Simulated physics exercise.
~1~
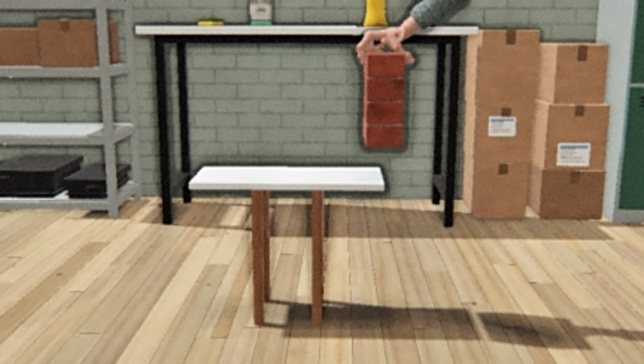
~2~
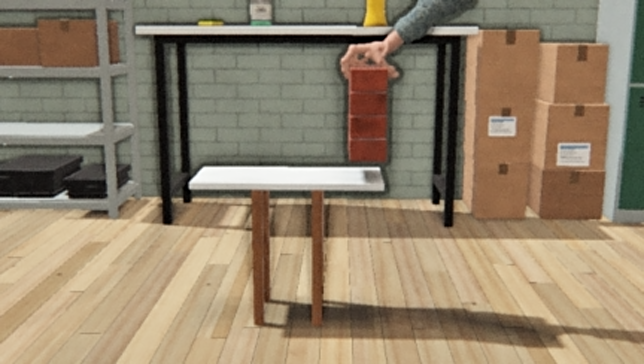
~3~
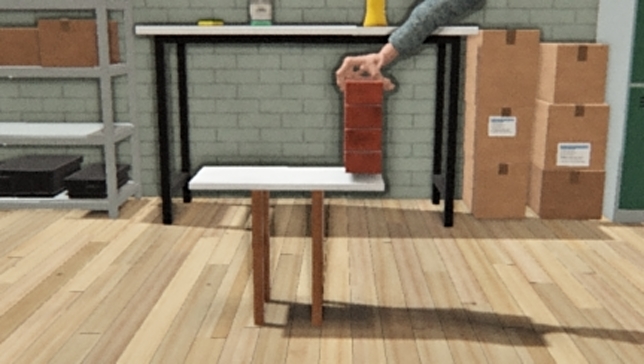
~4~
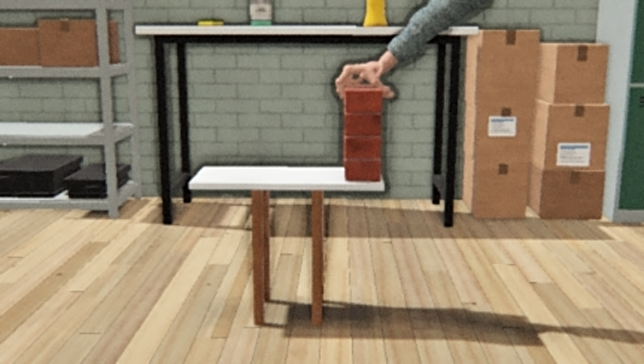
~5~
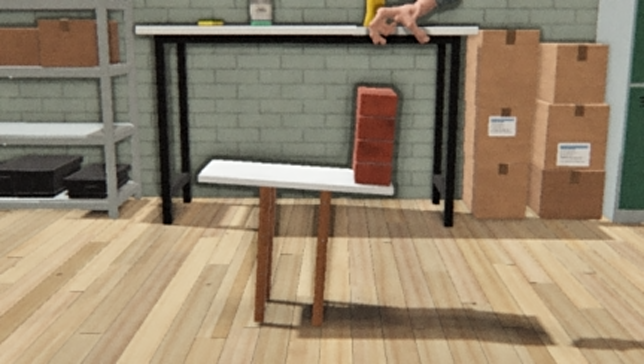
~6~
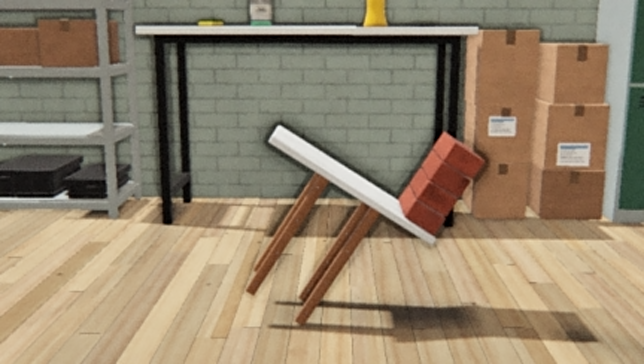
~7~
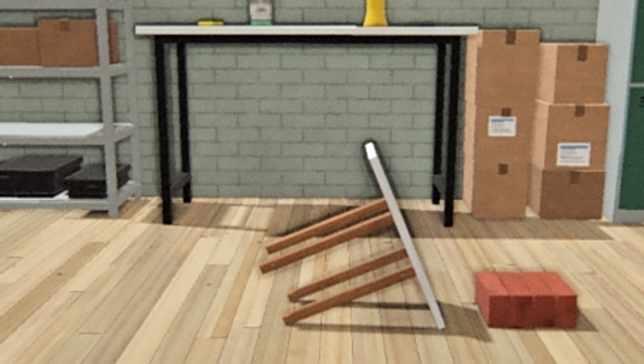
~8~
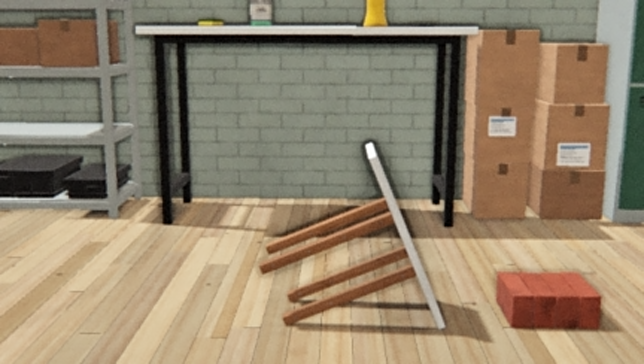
At the start, a hand holds a stack of red bricks above the right side of a small white-topped stand with brown legs, in a room with a workbench, shelves and cardboard boxes. The hand moves the bricks left and lowers them onto the right end of the top, past the legs. It then lets go and draws back, and the stand begins to tip right. The stand tilts steeply, carrying the bricks down with it. The bricks come off and land on the floor, sliding slightly right, while the stand ends toppled, its top edge on the floor and its legs pointing left.
